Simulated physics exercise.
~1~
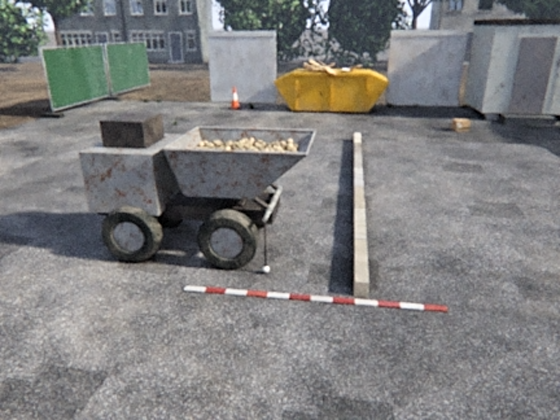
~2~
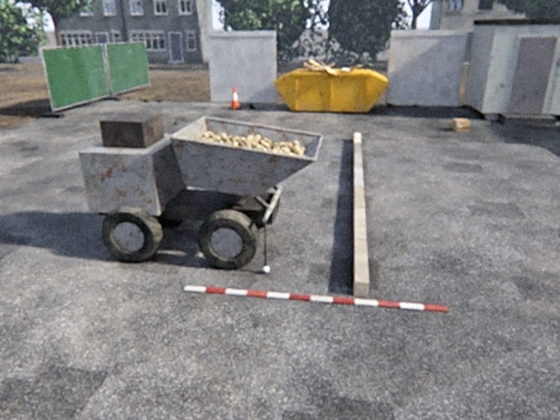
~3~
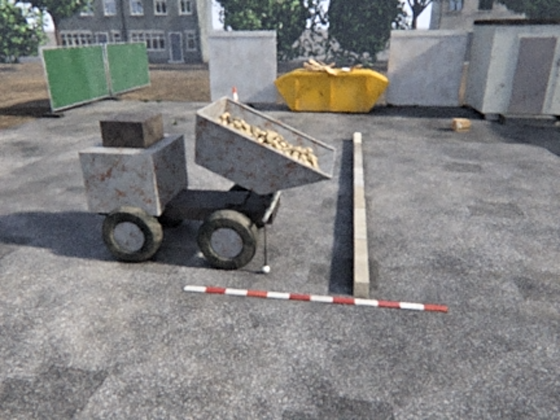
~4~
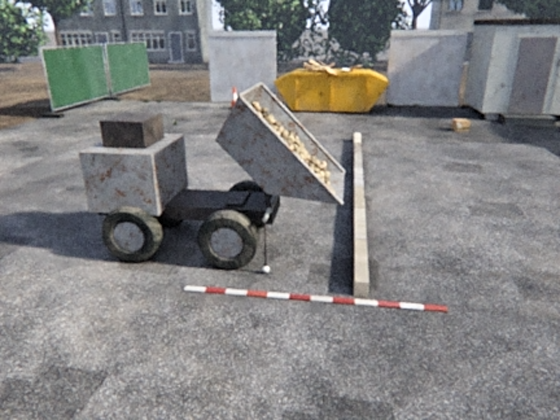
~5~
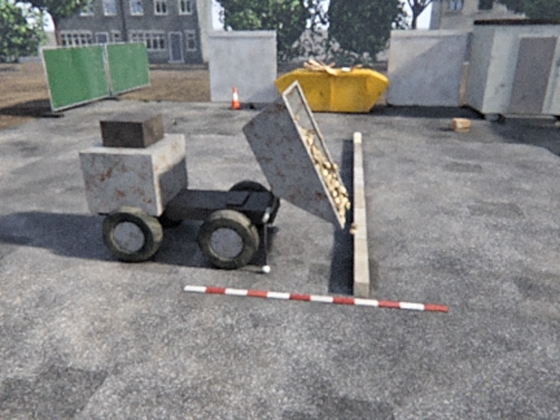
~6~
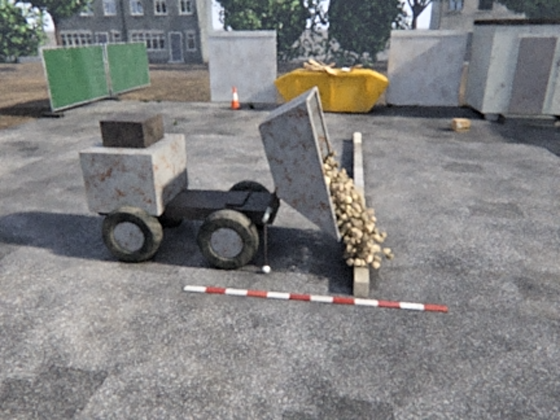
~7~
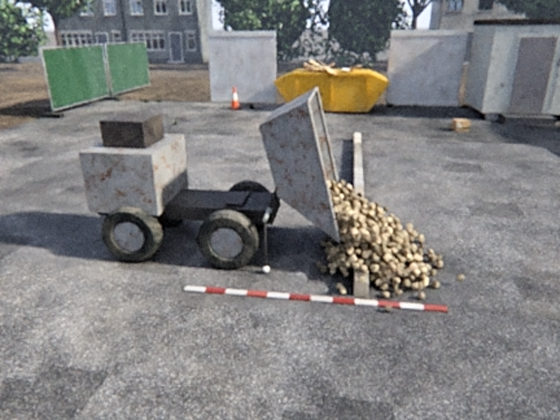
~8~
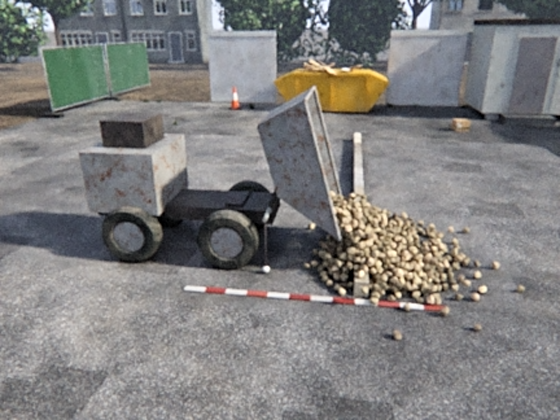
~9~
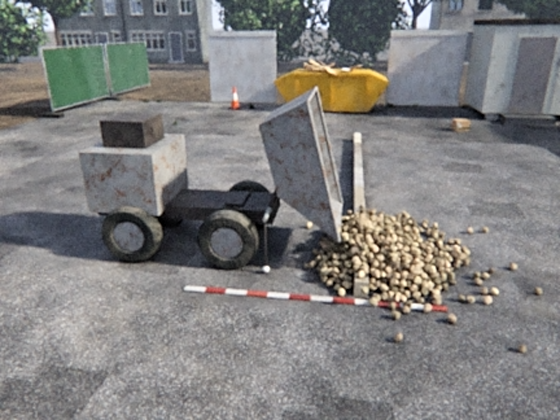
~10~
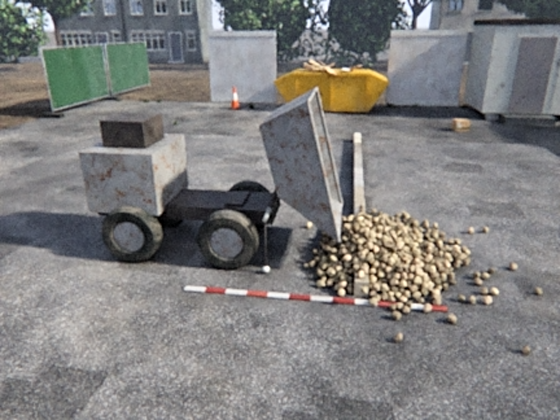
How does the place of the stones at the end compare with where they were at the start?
At the start the stones sit in the raised body of the dumper. By the end they lie lower and further right, in a heap on the ground around and beyond the kerb.
